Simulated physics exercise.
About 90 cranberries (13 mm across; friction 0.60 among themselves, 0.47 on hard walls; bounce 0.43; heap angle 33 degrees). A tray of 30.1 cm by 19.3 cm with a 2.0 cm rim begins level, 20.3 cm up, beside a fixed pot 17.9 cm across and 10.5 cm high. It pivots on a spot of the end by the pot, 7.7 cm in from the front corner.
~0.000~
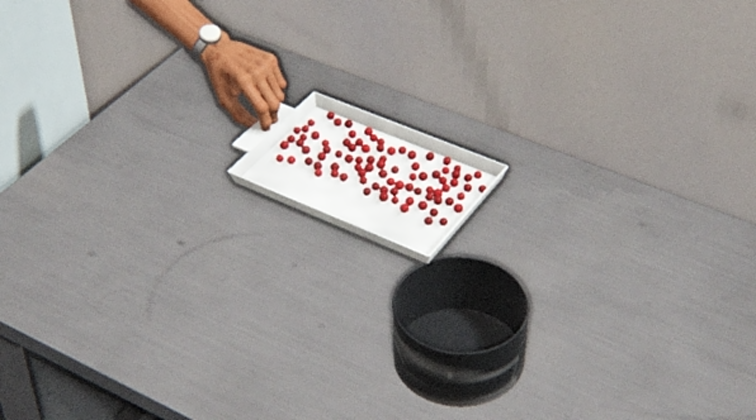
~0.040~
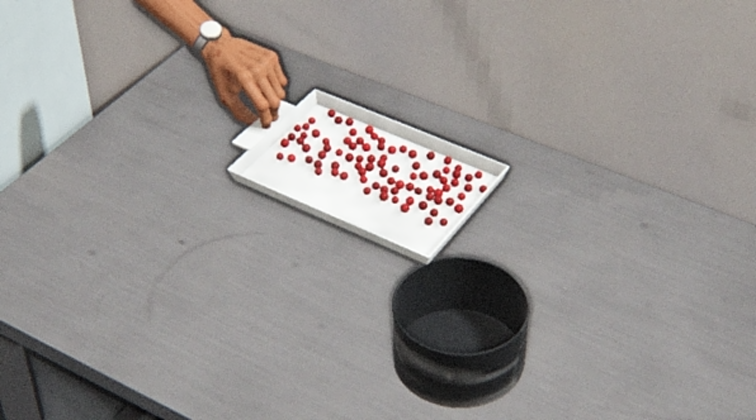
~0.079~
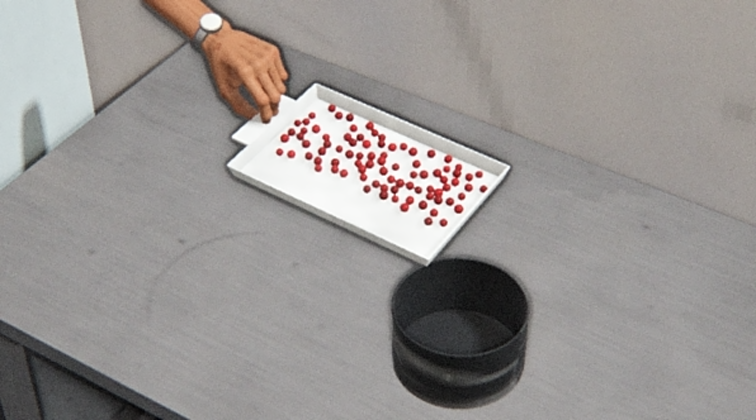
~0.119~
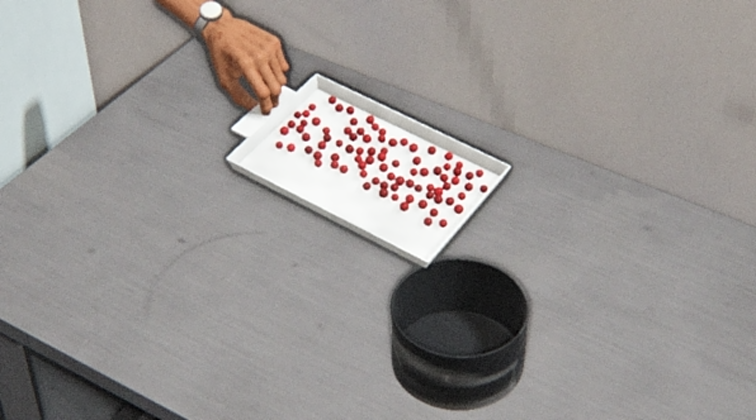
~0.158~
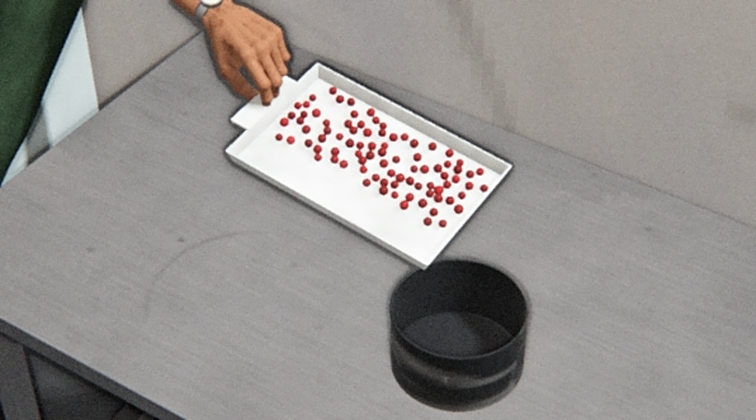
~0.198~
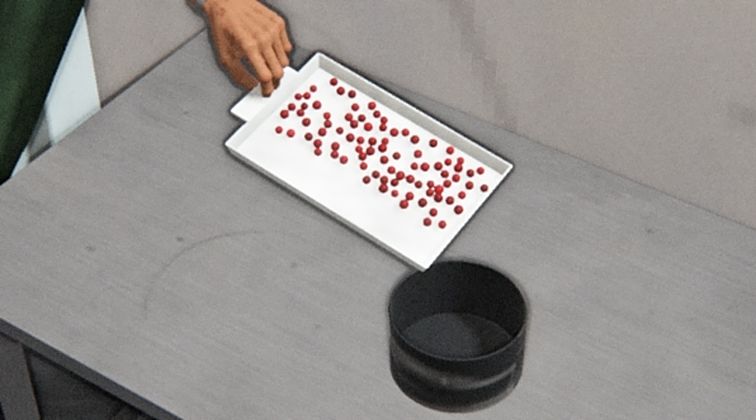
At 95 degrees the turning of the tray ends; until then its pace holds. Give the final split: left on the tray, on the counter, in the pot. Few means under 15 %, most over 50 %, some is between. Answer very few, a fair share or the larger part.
Left on the tray: Very few; on the counter: Very few; in the pot: The larger part.
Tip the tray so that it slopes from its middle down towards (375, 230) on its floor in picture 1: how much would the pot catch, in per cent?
Some 75 per cent.
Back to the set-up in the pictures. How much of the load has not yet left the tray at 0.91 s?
Some 70 per cent of the load.
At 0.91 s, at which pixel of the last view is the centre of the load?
Near (434, 254).
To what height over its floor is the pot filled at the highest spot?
Roughly 2.5 cm.
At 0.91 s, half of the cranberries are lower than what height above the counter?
Some 20 cm.
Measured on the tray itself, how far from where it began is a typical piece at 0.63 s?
About 11 cm.
After 0.63 s, tilt 52 degrees; the tray holds 100 %, the pot 0 %.
After 0.91 s, tilt 78 degrees; the tray holds 70 %, the pot 15 %.
After 1.30 s, tilt 95 degrees; the tray holds 5 %, the pot 85 %.
At rest (2.0 s), tray 0 %, counter 5 %, pot 95 %.
